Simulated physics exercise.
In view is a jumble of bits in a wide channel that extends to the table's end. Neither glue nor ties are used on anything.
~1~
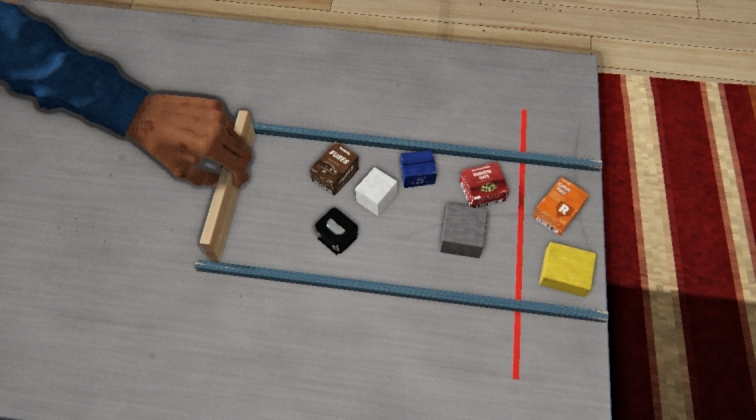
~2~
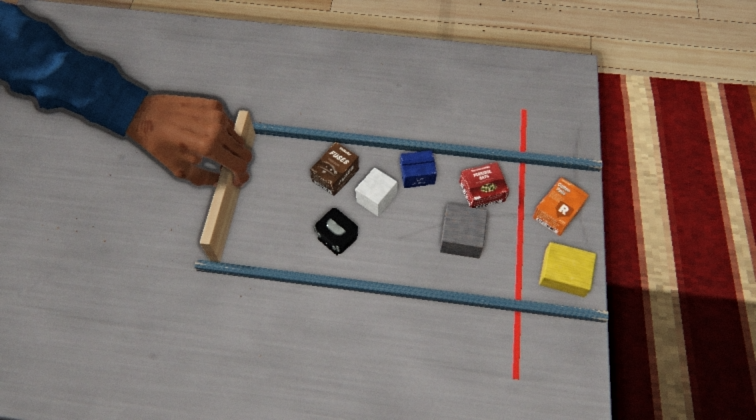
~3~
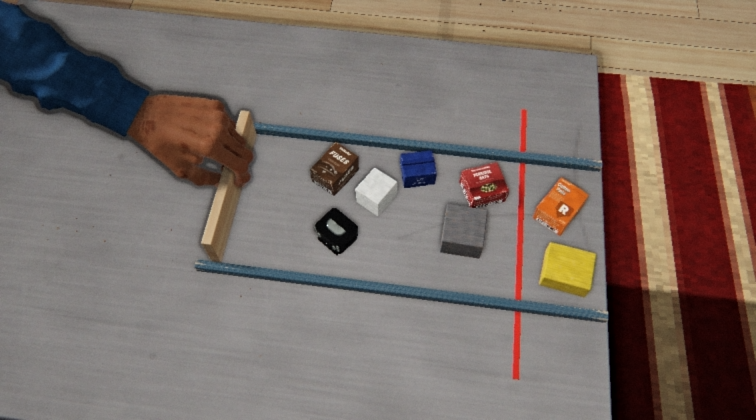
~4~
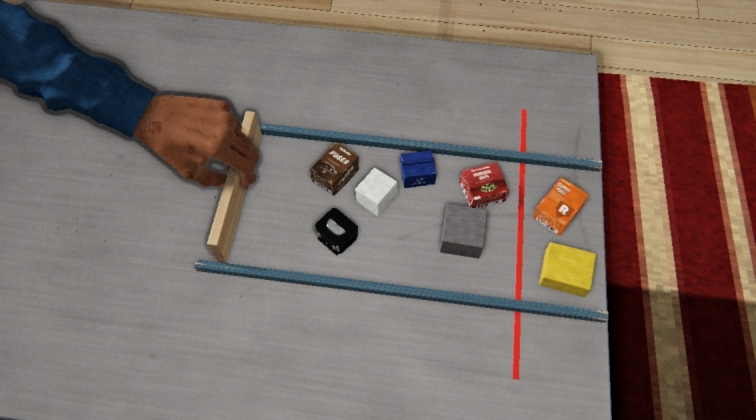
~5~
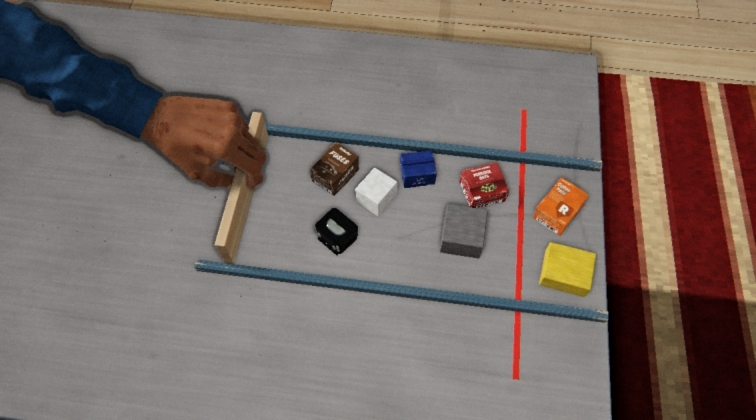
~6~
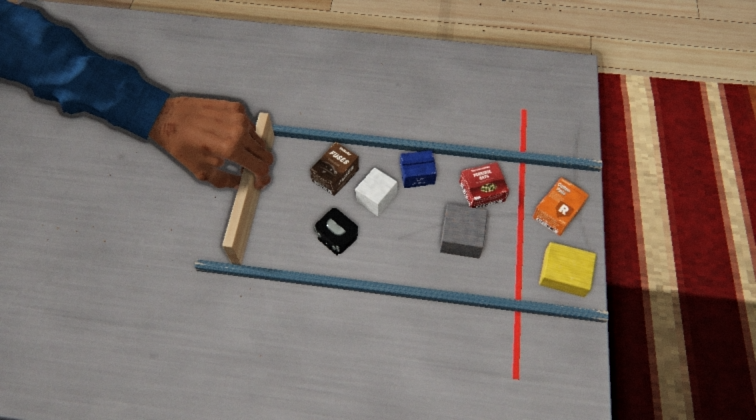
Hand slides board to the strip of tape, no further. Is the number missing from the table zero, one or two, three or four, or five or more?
Spilled: A single one or a pair.
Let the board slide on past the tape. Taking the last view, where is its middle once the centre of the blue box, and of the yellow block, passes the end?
The middle would be close to (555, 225) and then close to (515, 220).
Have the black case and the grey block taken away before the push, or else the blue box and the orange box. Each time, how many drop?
Result, first then second: 1, 1.
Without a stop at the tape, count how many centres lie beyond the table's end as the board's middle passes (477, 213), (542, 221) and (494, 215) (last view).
Taking the three positions in turn, the counts come to 0, 3 and 1.
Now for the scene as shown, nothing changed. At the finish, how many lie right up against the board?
The count in contact is 3.
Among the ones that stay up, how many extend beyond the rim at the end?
Things overhanging at the end: 1.
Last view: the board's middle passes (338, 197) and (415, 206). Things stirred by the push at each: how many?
Well, it's 3 at the first one and 6 at the second.
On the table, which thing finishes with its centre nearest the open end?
Answer: The red box.
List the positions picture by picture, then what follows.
Yellow block (568, 269); orange box (561, 206); red box (484, 186); board (230, 184); tape (521, 229), in the first frame.
Orange box (561, 207); grey block (464, 231), in the second frame.
Red box (484, 186); blue box (418, 169), in the third frame.
Yellow block (567, 270); white block (377, 192), in the fourth frame.
Orange box (561, 207); board (244, 186), in the fifth frame.
Yellow block (567, 270); orange box (561, 207); red box (484, 186); board (251, 187); tape (521, 229), in the sixth frame.
Soon after, none off yet; yellow block at rest near (567, 270); orange box at rest near (561, 207); red box at rest near (484, 186).
At rest, the number that fall off is one or two; fallen, orange box and yellow block.
